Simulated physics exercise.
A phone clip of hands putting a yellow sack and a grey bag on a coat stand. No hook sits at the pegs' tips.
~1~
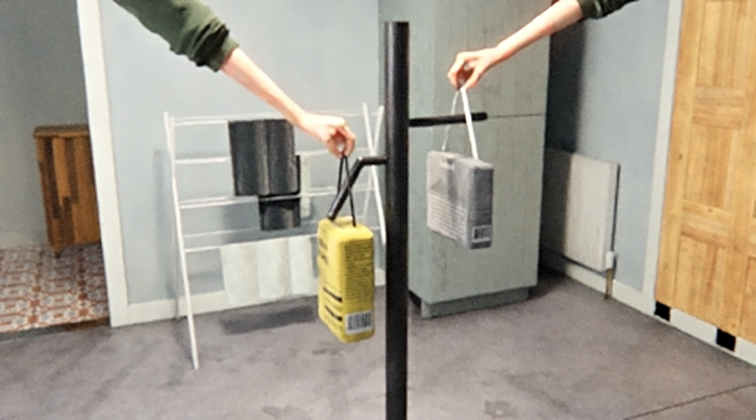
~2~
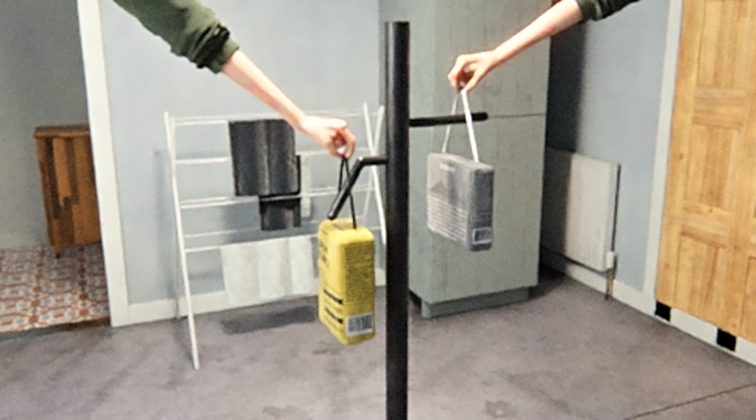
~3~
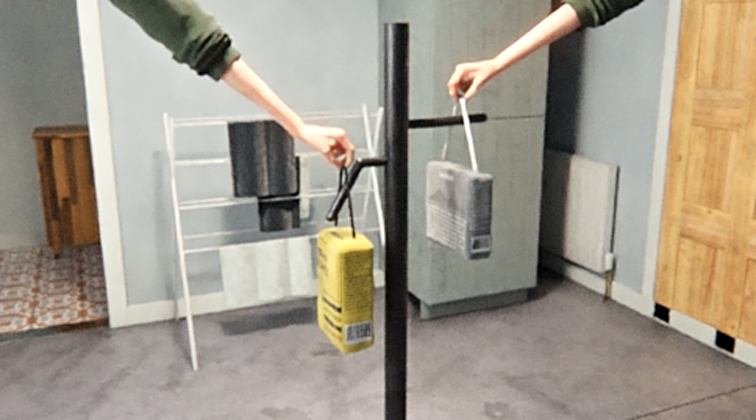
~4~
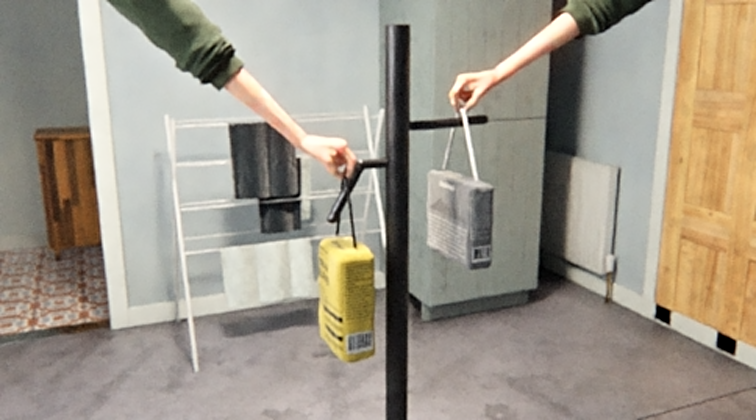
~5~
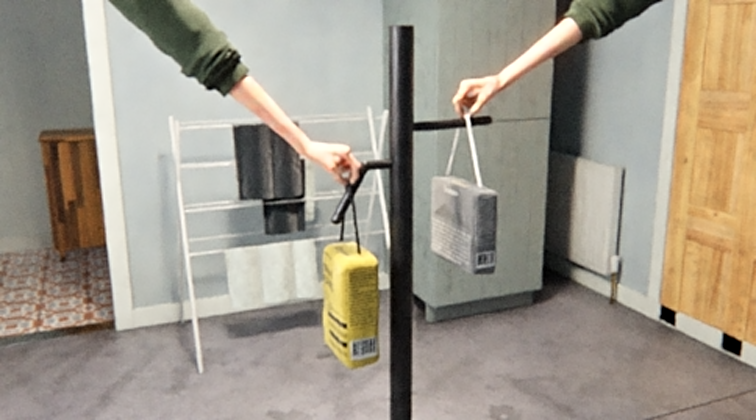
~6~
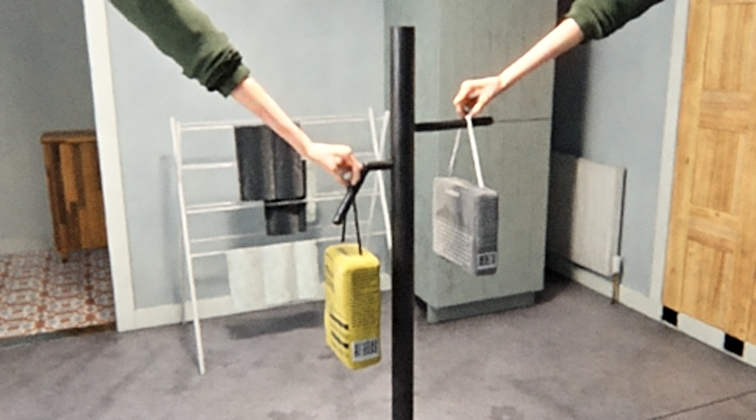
Two hands in dark green sleeves lower a yellow sack at left and a grey bag at right a short way by their loops beside a black stand, then keep them nearly still as the view shifts very slightly. The stand's left peg slopes steeply down and its right one is about level. Seen from the front, the grey-floored room has a white drying rack, pale cabinet, radiator and wooden door behind.
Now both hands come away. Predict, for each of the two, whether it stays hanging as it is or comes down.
Result: I expect the yellow sack will fall off. I expect the grey bag will stay up.
Then, 0.32 s after the last picture, yellow sack falling; grey bag hanging near (464, 225).
Then, 0.64 s after the last picture, yellow sack on the floor; grey bag hanging near (464, 226).
At rest, yellow sack on the floor; grey bag hanging near (464, 226). The yellow sack comes down and the grey bag stays hanging.
